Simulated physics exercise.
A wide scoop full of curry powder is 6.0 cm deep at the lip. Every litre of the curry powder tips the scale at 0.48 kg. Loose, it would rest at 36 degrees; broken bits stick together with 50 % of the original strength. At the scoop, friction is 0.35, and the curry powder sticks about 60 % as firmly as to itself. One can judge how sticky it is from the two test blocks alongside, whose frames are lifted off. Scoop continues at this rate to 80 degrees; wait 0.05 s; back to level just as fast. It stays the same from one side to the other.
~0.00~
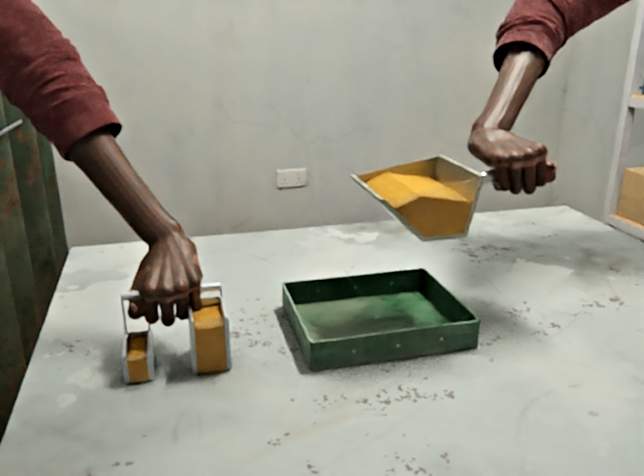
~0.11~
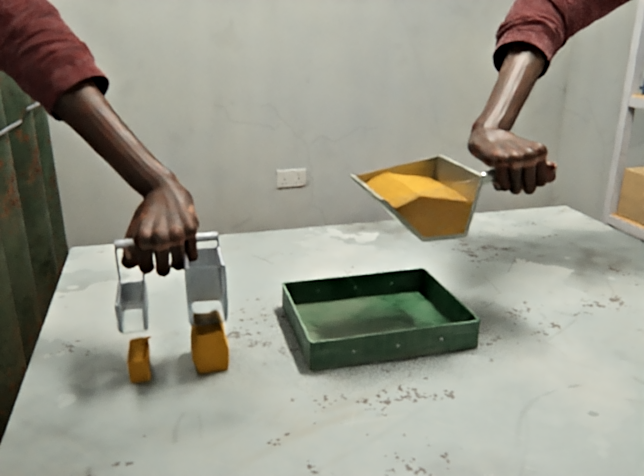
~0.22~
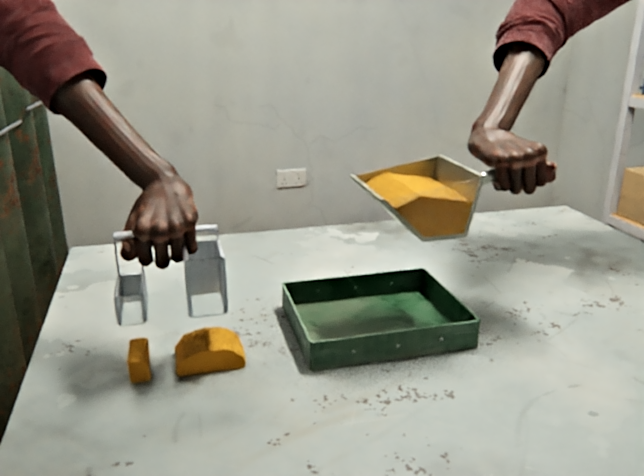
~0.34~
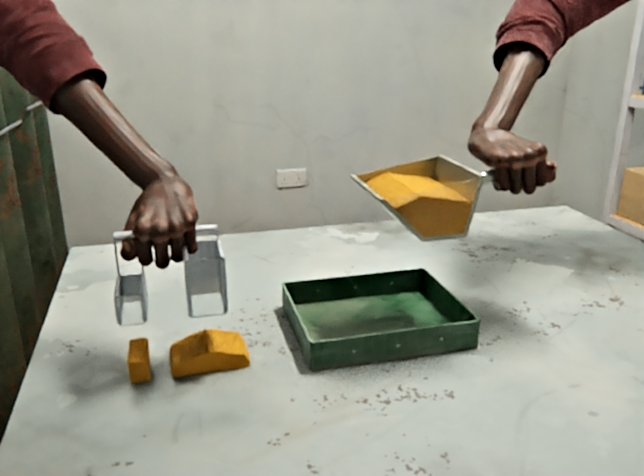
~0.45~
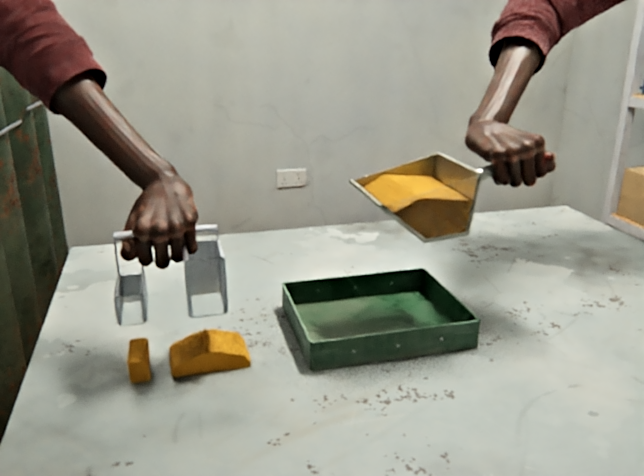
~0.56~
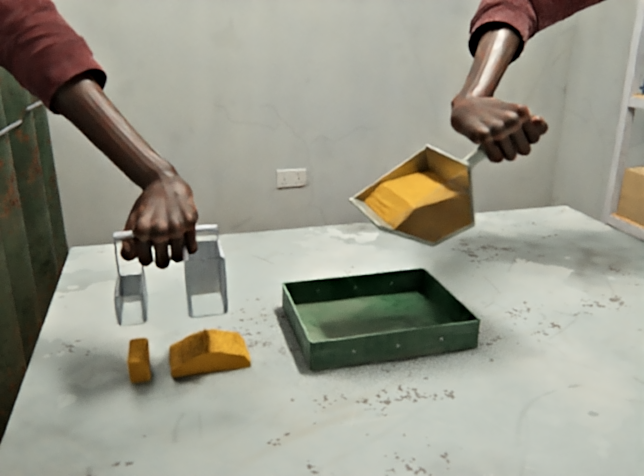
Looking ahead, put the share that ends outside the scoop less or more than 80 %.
Greater than 80 %.
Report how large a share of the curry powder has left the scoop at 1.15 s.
I'd say close to 75 in a hundred.
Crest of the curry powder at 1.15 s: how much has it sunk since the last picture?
The difference comes to roughly 6.5 cm.
After 0.83 s, the scoop is at 72 degrees and 0 % has left it.
After 1.15 s, the scoop is at 66 degrees and 77 % has left it.
After 1.47 s, the scoop is at 7 degrees and 89 % has left it.
After 1.79 s, the scoop is at 0 degrees and 89 % has left it.
After 1.91 s, at the end, the scoop is at 0 degrees and 89 % has left it.
